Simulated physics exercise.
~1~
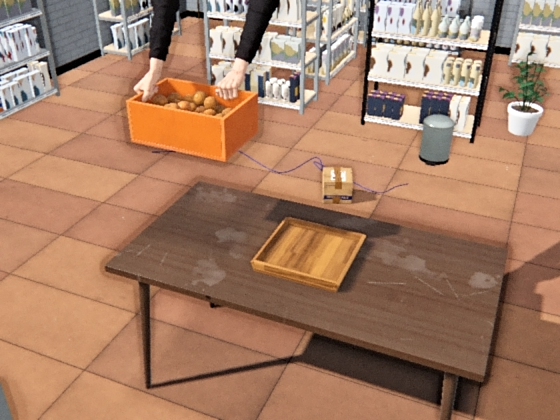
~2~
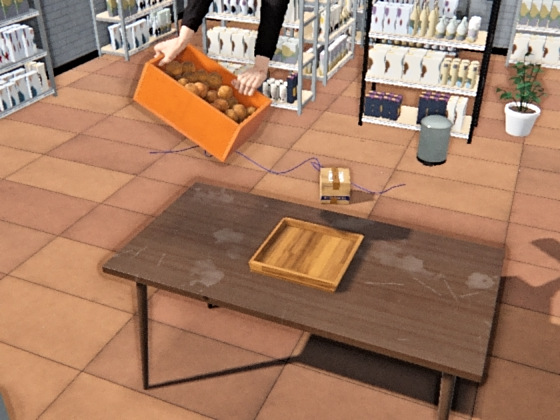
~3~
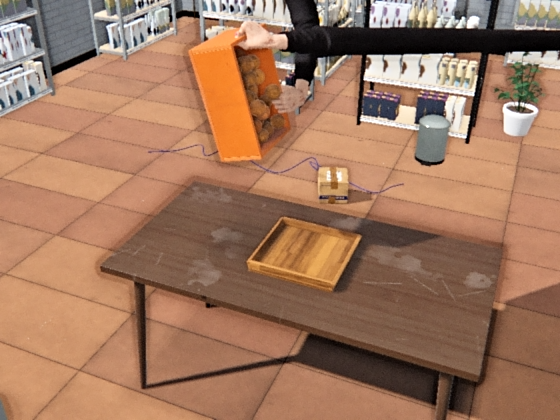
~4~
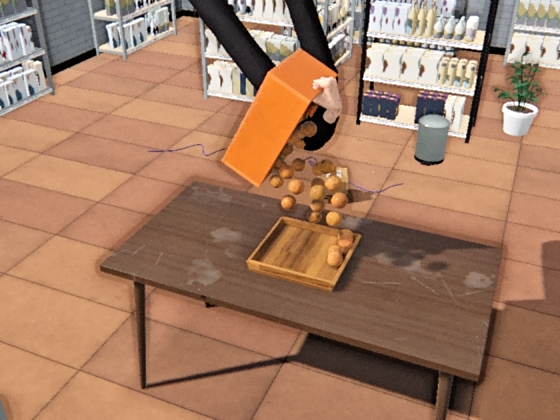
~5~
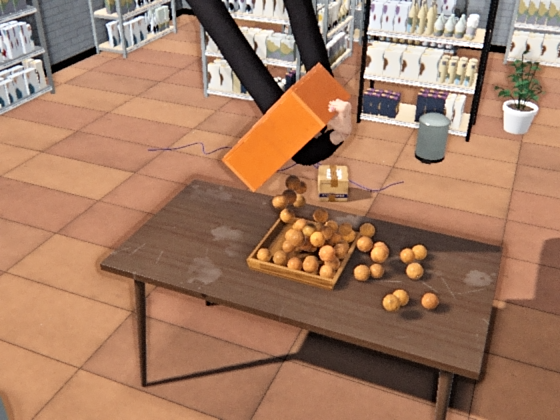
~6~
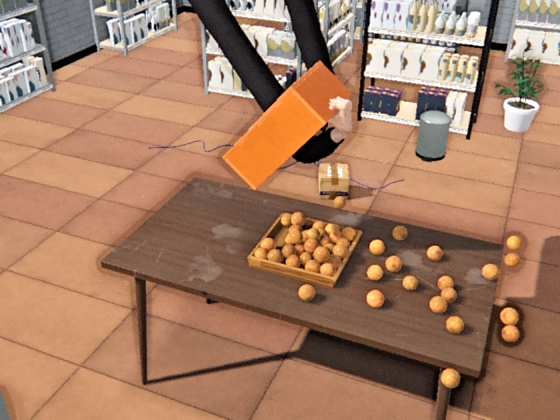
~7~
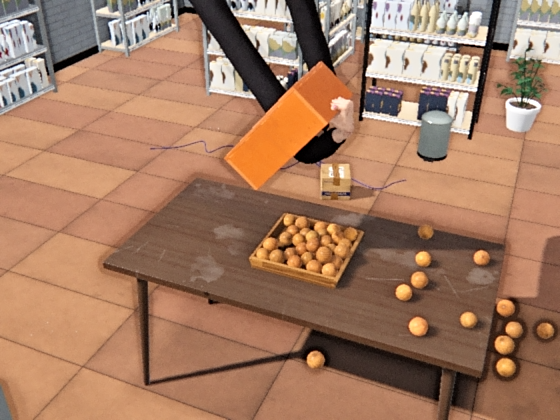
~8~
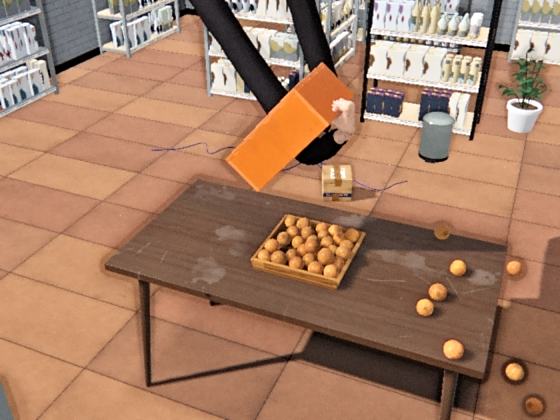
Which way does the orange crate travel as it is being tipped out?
The orange crate moves to the right as the viewer sees it, ending up above and behind the wooden tray.
